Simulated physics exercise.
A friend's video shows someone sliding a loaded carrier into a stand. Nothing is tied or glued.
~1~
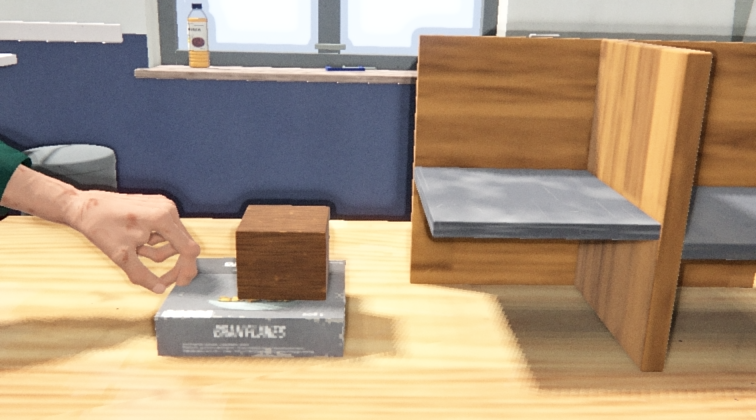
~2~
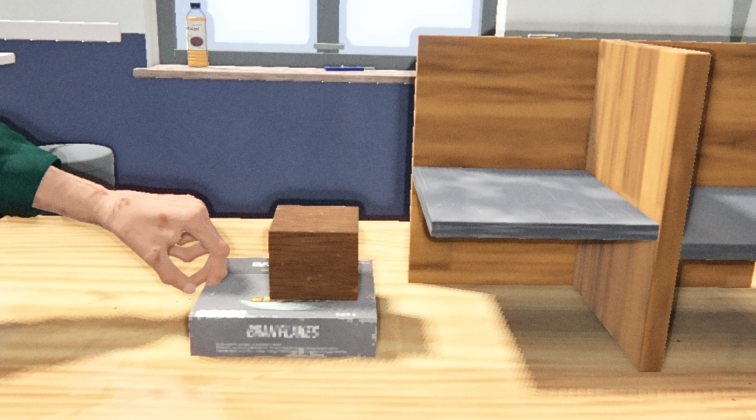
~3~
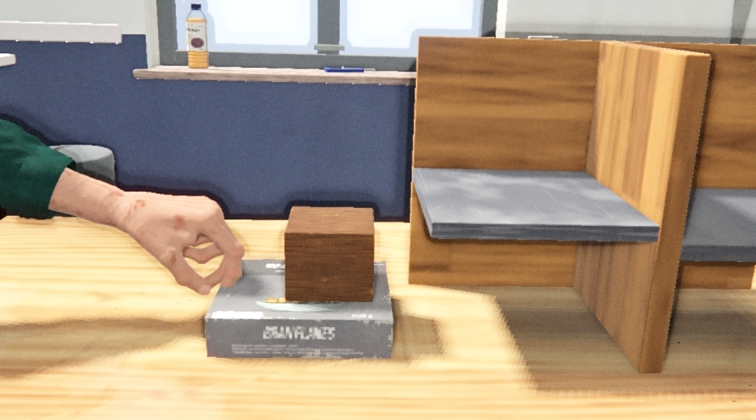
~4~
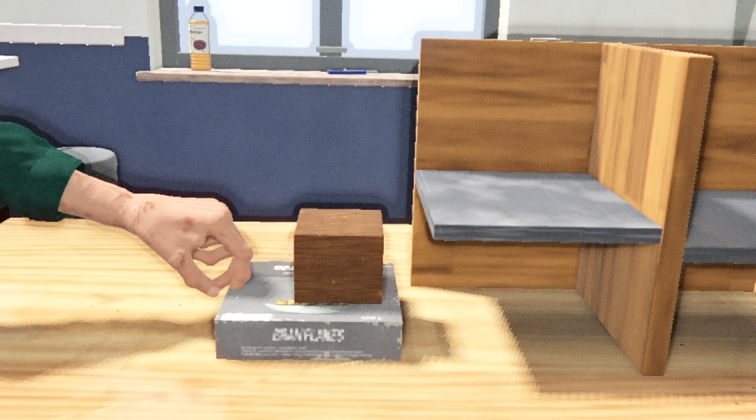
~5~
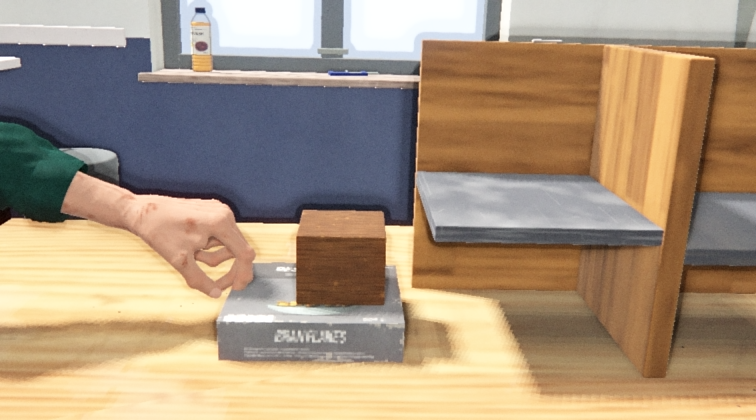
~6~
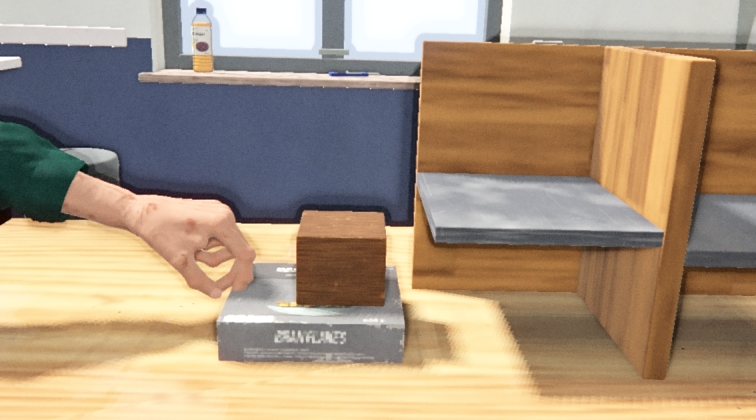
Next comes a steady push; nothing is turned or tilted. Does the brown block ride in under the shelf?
It will come through intact going in.
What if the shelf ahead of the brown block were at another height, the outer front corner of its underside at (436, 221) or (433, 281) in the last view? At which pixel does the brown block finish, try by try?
It stops at around (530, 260) and around (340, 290).
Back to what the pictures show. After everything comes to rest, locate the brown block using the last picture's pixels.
(530, 261), roughly.
Then, 0.78 s past the last view, brown block riding along near (400, 259).
Then, 1.44 s past the last view, brown block riding along near (470, 260).
Finally, the brown block rides in untouched, near (529, 261).
